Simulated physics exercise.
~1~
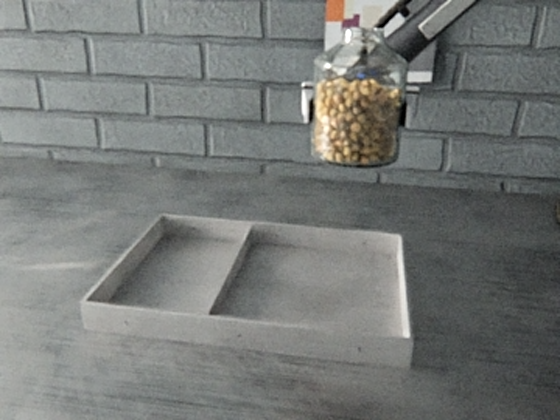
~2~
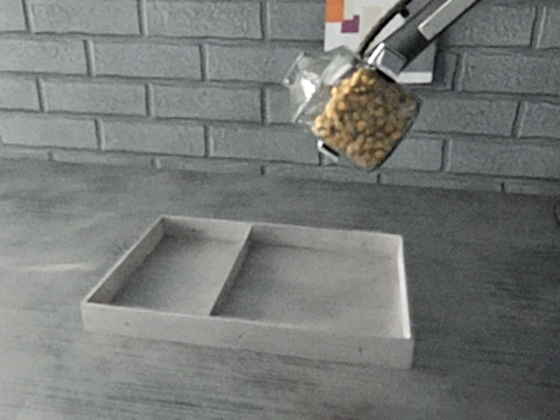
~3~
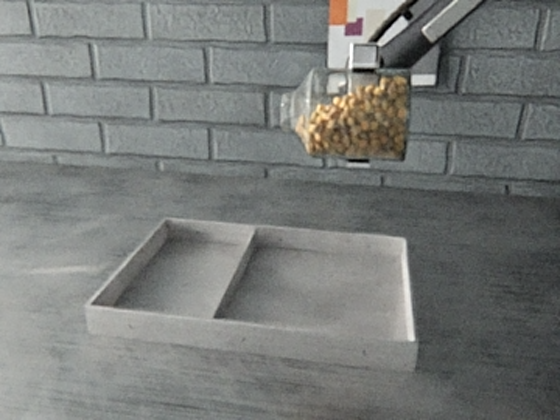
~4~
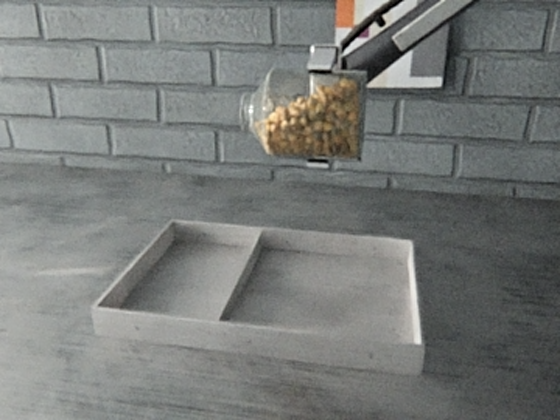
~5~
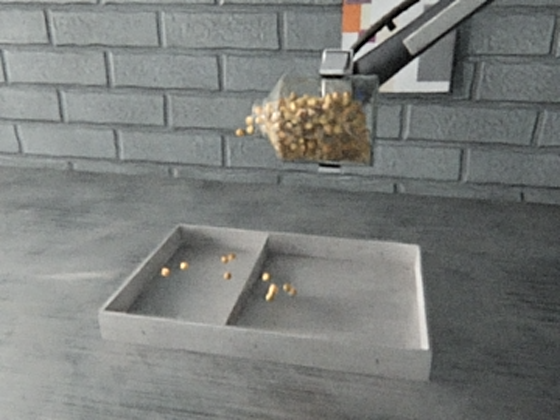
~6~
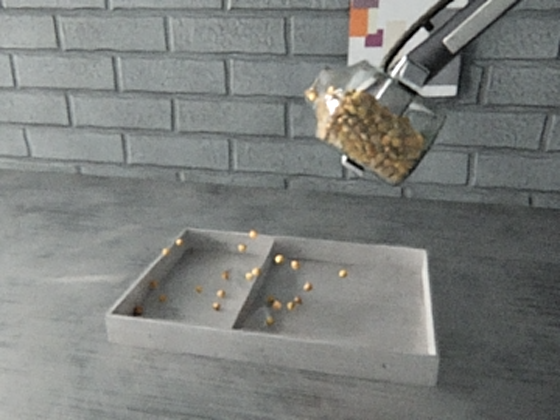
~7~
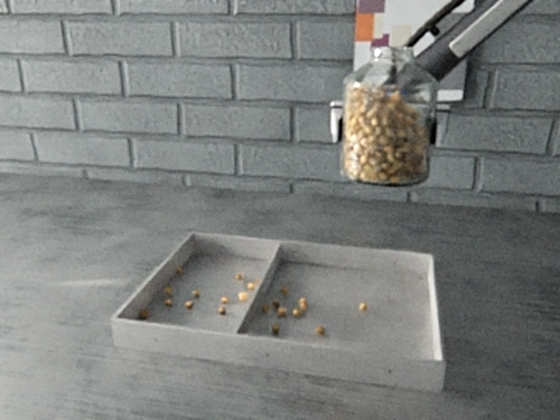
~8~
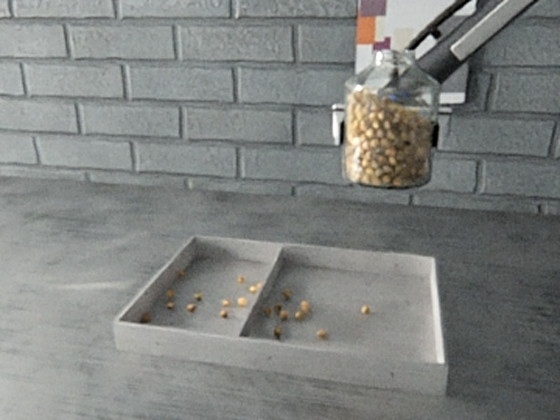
On a dark grey table before a grey painted brick wall, seen from slightly above, sits a pale grey tray split by a cross wall into a smaller left part and a larger right part. Above it, a mechanical arm reaching in from the upper right grips a clear glass jar of tan chickpeas. The arm tips the jar to the left until it lies on its side, and a few chickpeas spill from its mouth and scatter into both parts. It then swings the jar back upright, still mostly full, leaving a sparse scattering in the tray.
